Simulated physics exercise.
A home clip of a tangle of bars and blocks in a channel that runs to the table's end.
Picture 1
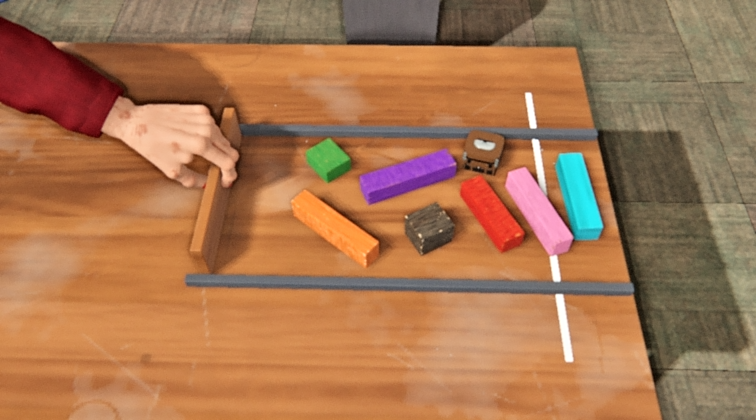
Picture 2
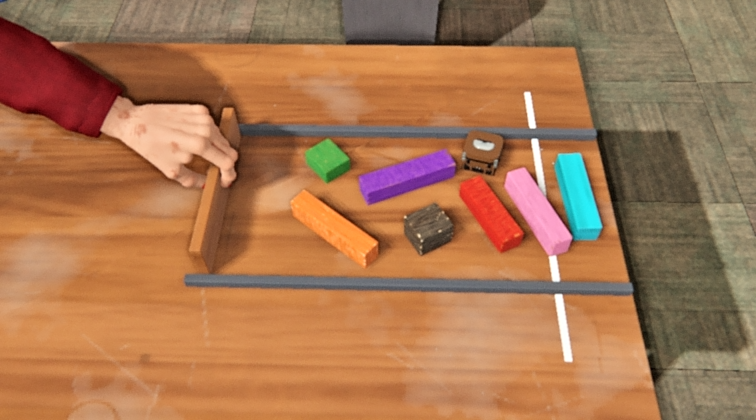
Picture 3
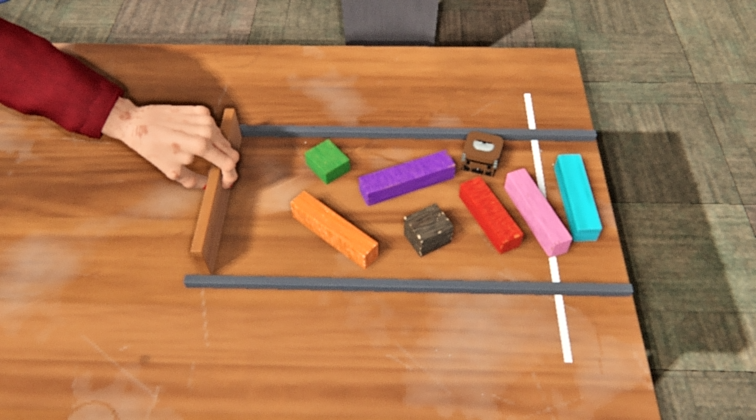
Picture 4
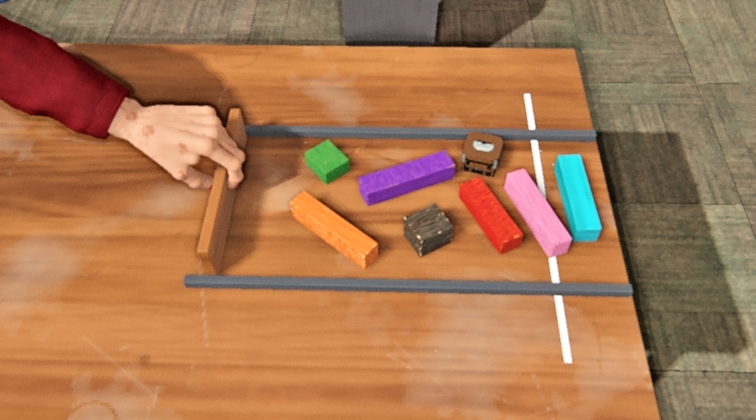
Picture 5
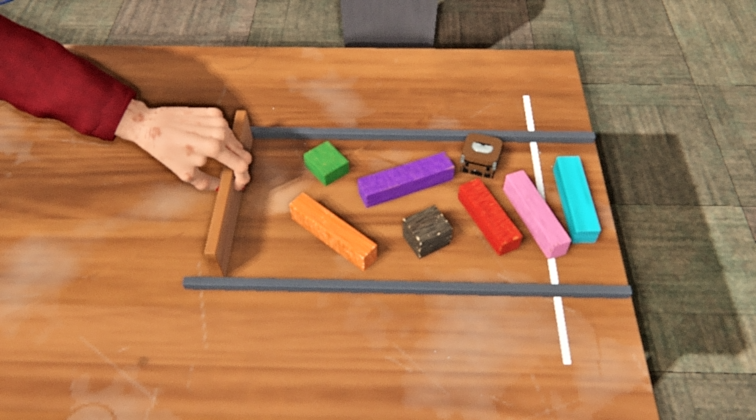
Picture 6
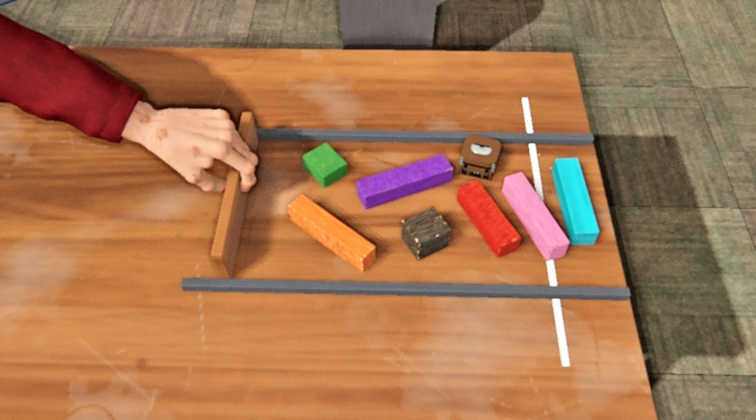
A hand in a red sleeve holds a wooden board upright at the left of a railed channel, then slides it slightly to the right. The board stays short of the orange bar, while the coloured bars and blocks, including pink and turquoise ones near the white tape, show no clear movement.
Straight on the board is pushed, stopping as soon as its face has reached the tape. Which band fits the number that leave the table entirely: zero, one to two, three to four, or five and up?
The band is three to four.
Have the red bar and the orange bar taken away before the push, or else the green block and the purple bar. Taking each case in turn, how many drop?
First 2, then 1.
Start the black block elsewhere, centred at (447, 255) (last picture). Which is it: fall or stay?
In the end it hangs on.
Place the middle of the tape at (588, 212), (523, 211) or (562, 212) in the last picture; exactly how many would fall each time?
It would be 7, then 2, then 4.
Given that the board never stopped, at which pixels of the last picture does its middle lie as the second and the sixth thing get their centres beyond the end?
Pixels, in order: Around (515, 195), around (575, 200).
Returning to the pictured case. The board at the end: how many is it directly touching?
So the total is 2.
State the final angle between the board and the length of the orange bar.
Roughly 0 degrees.
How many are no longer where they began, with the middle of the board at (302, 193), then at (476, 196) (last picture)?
By then 2, and later 8.
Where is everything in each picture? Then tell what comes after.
Turquoise stick (578, 195); pink bar (538, 211); red bar (491, 213); board (219, 187); tape (546, 207), in the first frame.
Pink bar (537, 211); green block (328, 161), in the second frame.
Red bar (490, 215); board (219, 188), in the third frame.
Turquoise stick (577, 197); black block (428, 230), in the fourth frame.
Pink bar (535, 214); purple bar (406, 179), in the fifth frame.
Turquoise stick (574, 200); pink bar (534, 216); red bar (487, 218); board (237, 192); tape (542, 211), in the sixth frame.
Early on, none off yet; turquoise stick at rest near (574, 200); pink bar at rest near (534, 216); red bar at rest near (487, 218).
A while later, none off yet; turquoise stick travelled a little near (595, 199); pink bar travelled a little near (583, 212); red bar travelled about its own width near (564, 220).
Finally, the number that fall off is three or four; lost, brown case, pink bar and turquoise stick.
